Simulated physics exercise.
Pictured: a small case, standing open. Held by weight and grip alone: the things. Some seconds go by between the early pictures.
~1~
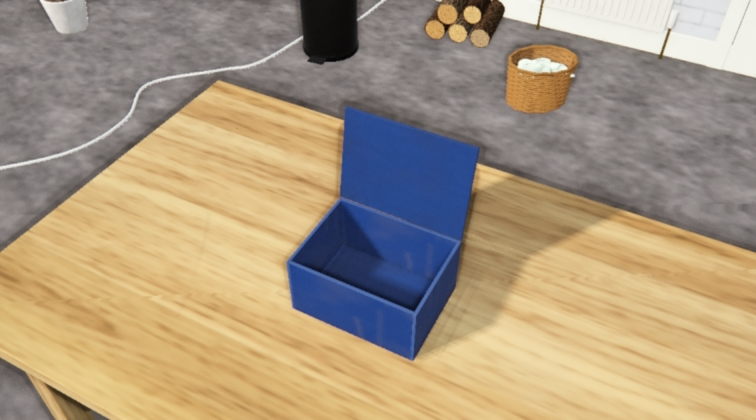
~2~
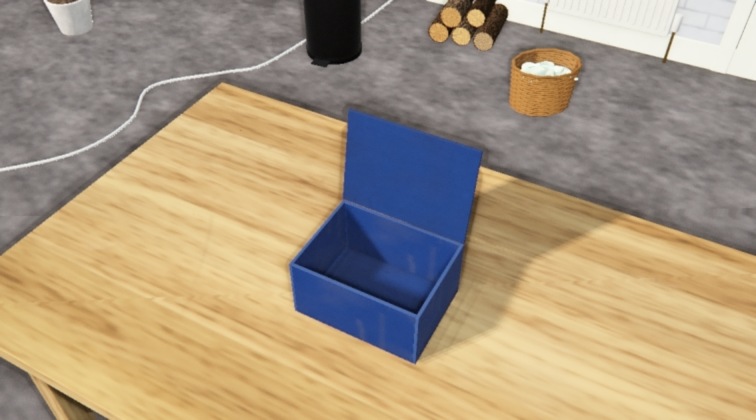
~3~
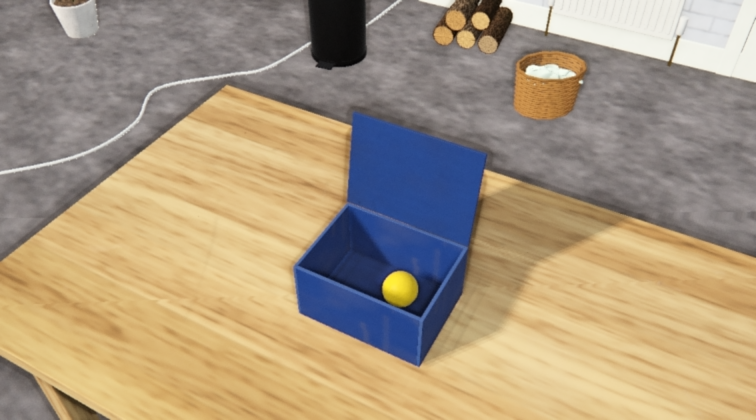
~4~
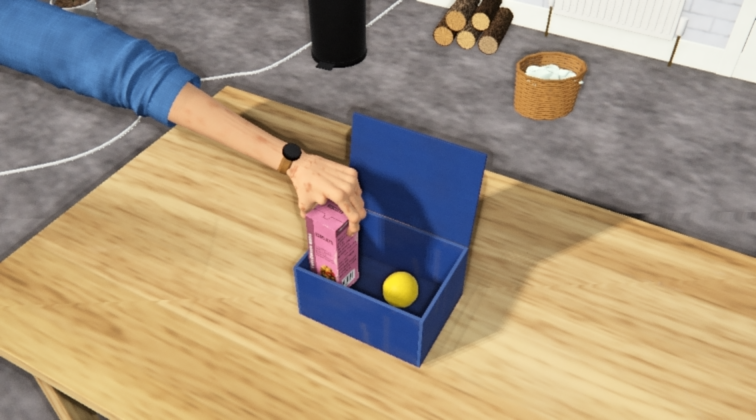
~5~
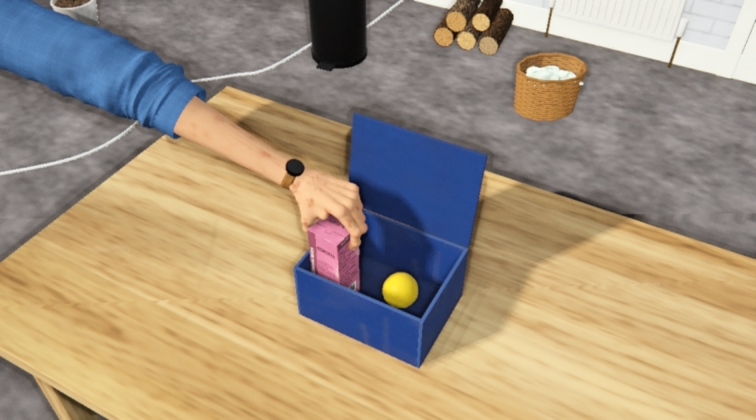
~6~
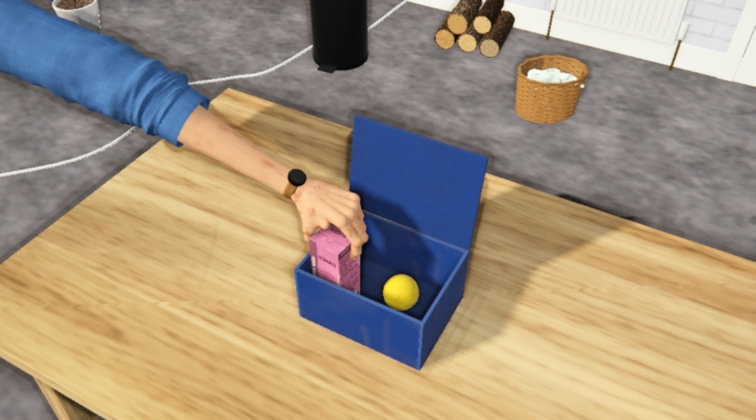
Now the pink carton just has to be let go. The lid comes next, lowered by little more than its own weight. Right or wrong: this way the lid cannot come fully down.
Right, it cannot come fully down.
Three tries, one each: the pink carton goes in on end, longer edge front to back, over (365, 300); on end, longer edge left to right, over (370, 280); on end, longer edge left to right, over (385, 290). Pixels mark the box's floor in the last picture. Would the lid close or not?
In order: Lid stays open, lid stays open, lid shuts.
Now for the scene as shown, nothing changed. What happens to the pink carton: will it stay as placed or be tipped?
It stays as it was set.
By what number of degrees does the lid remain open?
The lid sits around 30° above the rim.
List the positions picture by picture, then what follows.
In the first frame, the last thing is not in view yet.
In the second frame, the last thing is not in view yet.
In the third frame, the last thing is not in view yet; yellow lemon (400, 289).
The fourth frame shows still above its spot; pink carton (333, 248); yellow lemon (400, 290).
The fifth frame shows still above its spot; pink carton (335, 262); yellow lemon (400, 290).
The sixth frame shows put in, still held; pink carton (336, 270); yellow lemon (401, 293).
Then, 1.20 s on from there, lid starting down.
Then, 1.50 s on from there, lid 65° above the rim.
Then, 1.80 s on from there, lid 35° above the rim.
In the end, lid 29° above the rim; both unmoved. At the end, from the last picture's camera, pink carton near (336, 270).
